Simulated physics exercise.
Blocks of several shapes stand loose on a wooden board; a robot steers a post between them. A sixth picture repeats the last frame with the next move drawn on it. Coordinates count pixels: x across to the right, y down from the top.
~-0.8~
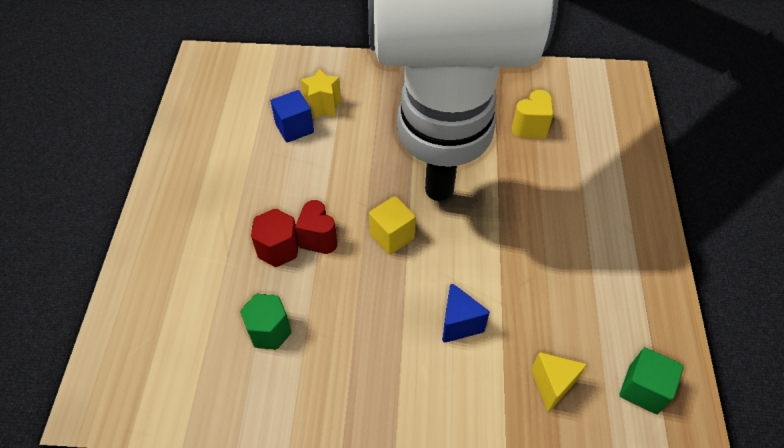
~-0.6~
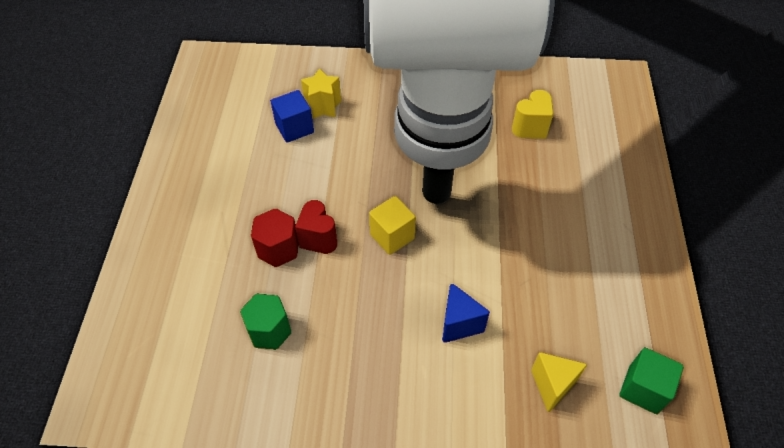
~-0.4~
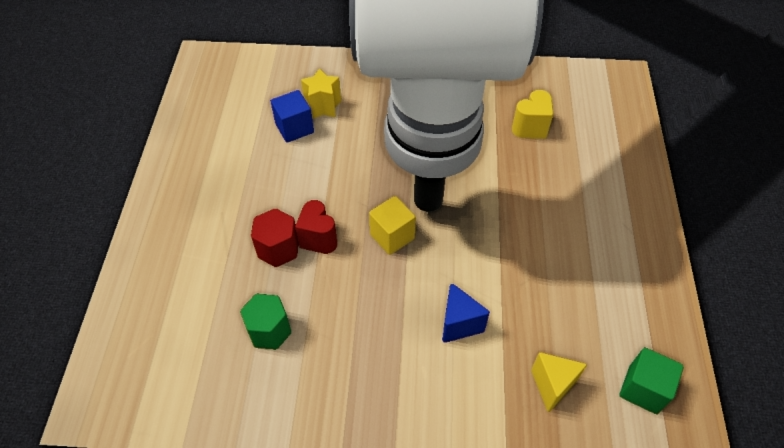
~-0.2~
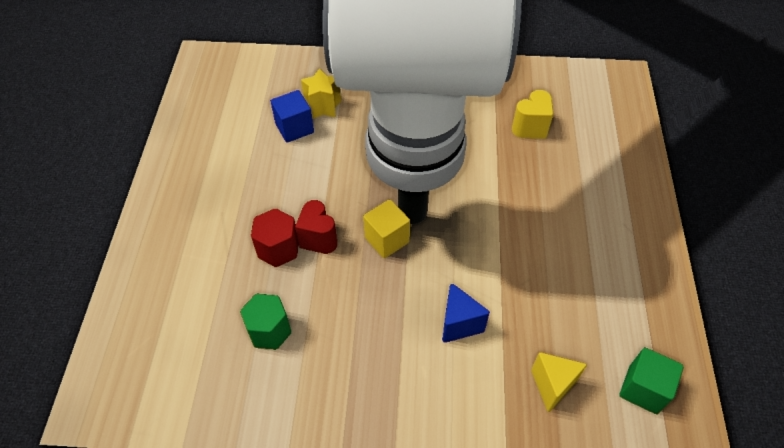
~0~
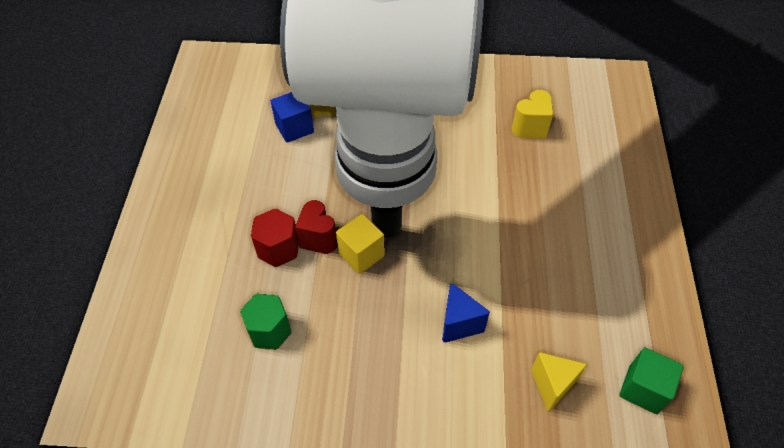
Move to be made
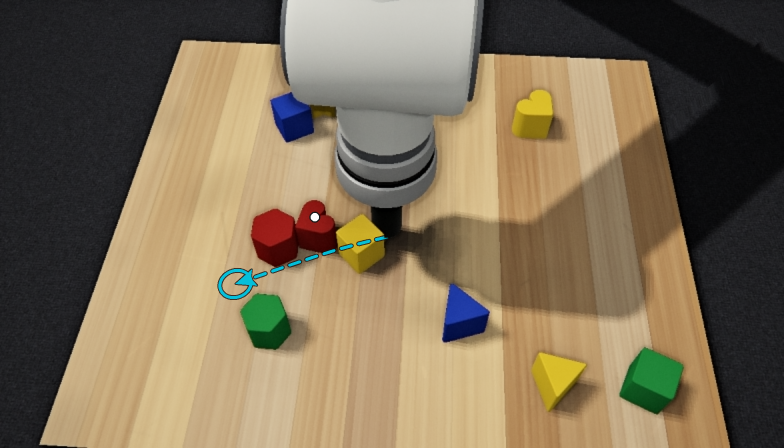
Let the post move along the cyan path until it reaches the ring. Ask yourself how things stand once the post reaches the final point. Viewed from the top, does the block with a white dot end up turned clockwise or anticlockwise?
Its rotation is clockwise.
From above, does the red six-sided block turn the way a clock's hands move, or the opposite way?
It turns round anticlockwise.
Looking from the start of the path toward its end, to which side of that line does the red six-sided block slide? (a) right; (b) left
I choose a.
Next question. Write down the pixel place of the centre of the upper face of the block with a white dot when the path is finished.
My prediction: (286, 217).
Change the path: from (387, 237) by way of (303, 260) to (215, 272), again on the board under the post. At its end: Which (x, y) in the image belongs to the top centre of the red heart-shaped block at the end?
Its top centre is at about (286, 215).
The line goes from (387, 237) over (312, 258) to (236, 284); the dot is on the red heart-shaped block.
On the path given first. One third of the way, post at (335, 240); red six-sided block at (260, 225), turned 15° anticlockwise; red heart-shaped block at (302, 216), turned 20° clockwise; yellow square at (324, 257), turned 30° anticlockwise.
Two thirds of the way, post at (283, 257); red six-sided block at (245, 221), turned 50° anticlockwise; red heart-shaped block at (286, 217), turned 100° clockwise; yellow square at (313, 266), turned 70° anticlockwise.
At the end, post at (232, 275); green six-sided block unmoved; red six-sided block at (245, 221), turned 50° anticlockwise; red heart-shaped block at (286, 217), turned 100° clockwise; yellow square at (313, 266), turned 70° anticlockwise.
